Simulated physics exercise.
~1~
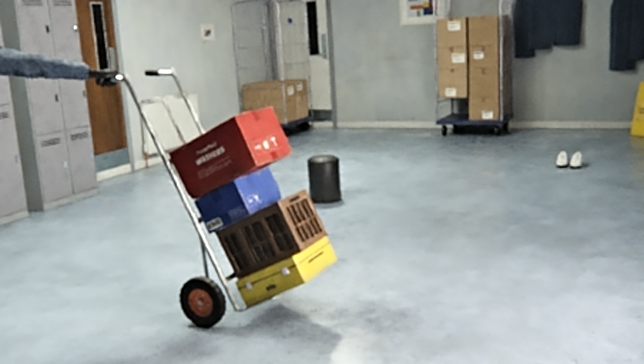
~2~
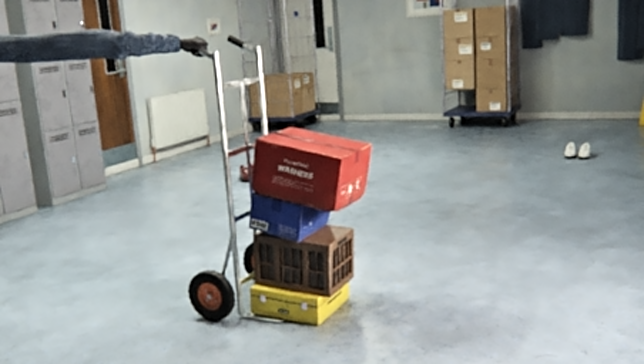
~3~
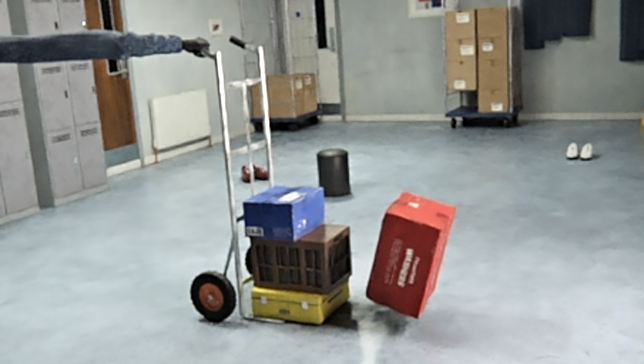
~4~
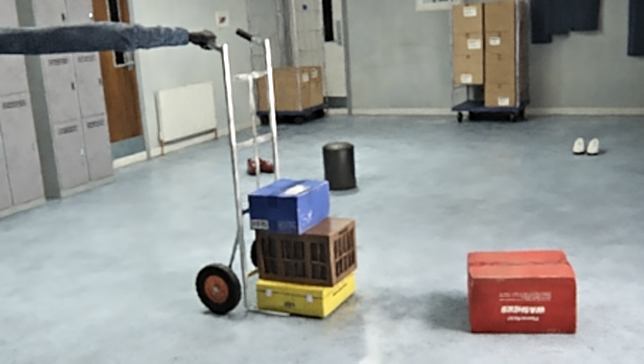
A red box toppled off the top of a loaded hand truck as a sleeved arm tipped the truck upright, tumbling to the right and landing on the floor, while the blue parcel, brown crate and yellow toolbox stayed stacked.
